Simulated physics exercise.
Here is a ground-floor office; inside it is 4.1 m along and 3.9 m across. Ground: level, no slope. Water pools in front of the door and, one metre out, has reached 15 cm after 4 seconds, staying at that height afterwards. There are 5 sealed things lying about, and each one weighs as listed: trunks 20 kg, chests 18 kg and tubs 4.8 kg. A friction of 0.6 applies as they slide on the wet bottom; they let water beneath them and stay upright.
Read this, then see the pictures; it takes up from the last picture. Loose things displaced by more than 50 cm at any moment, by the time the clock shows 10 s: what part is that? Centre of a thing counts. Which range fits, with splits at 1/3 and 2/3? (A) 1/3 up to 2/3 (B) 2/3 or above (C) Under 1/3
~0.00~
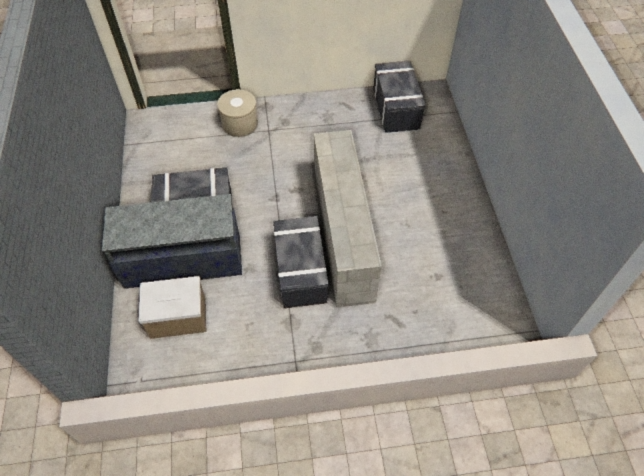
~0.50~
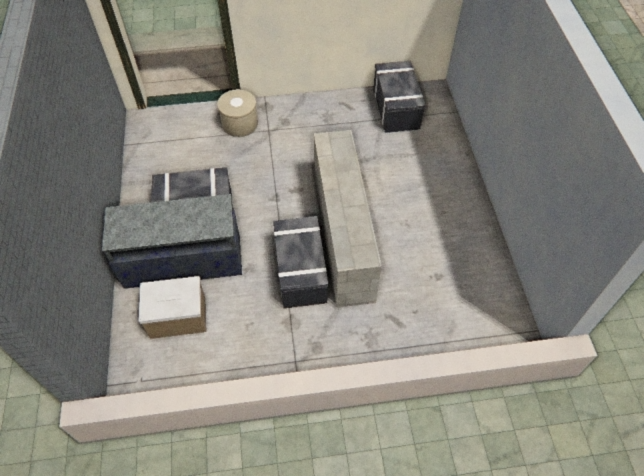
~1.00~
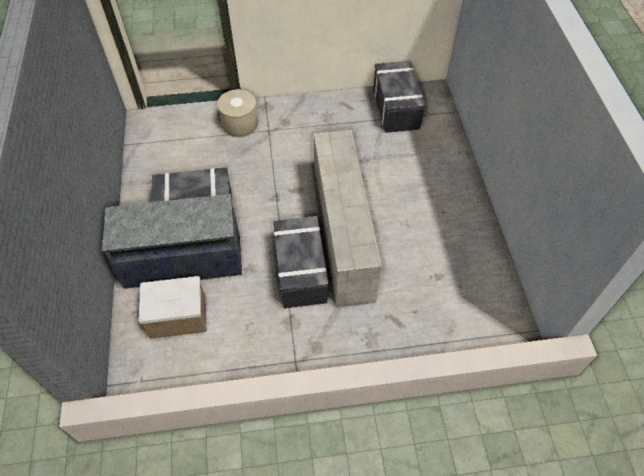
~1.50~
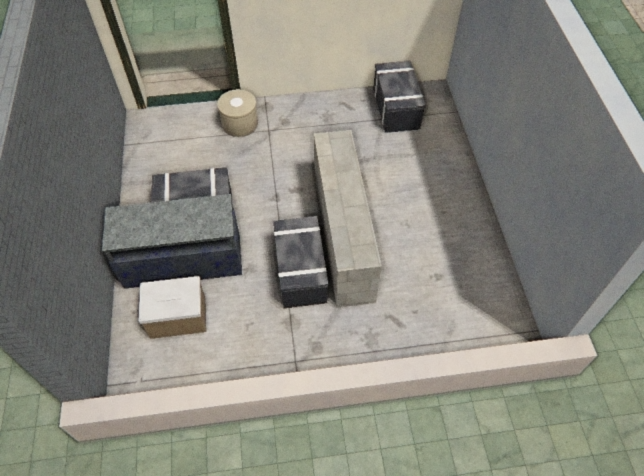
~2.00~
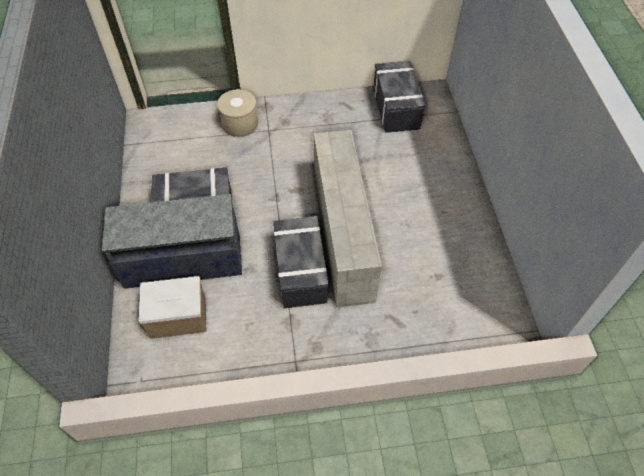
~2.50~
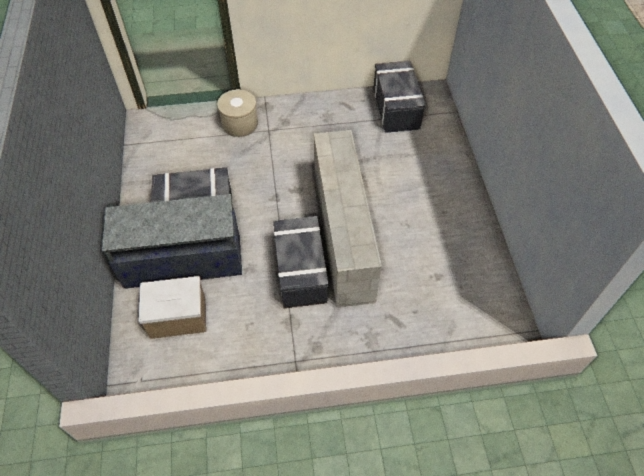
A.
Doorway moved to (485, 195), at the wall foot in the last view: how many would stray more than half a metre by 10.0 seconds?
In that case 1 of them.
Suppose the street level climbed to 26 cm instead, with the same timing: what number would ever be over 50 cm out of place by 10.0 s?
The answer would then be 4.
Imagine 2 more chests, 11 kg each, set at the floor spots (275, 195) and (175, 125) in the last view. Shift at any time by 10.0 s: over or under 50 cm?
First one goes beyond it, second one goes beyond it.
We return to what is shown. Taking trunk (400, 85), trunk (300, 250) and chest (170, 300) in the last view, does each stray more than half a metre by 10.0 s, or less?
Result, in turn: Stayed within / exceeded / stayed within.
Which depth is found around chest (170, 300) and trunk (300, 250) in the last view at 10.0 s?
First about 4 cm, second about 5 cm.
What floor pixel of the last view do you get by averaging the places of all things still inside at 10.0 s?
Near (288, 222).
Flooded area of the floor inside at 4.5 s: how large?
Wet area: Approx. 3.0 m2.
After 3.5 s 0 of 5 are over 50 cm from their spots; 0 afloat.
After 4.5 s 0 of 5 are over 50 cm from their spots; 0 afloat.
After 7.0 s 0 of 5 are over 50 cm from their spots; 1 afloat.
After 10.0 s 3 of 5 are over 50 cm from their spots, and 3 have been at some point; 2 afloat.
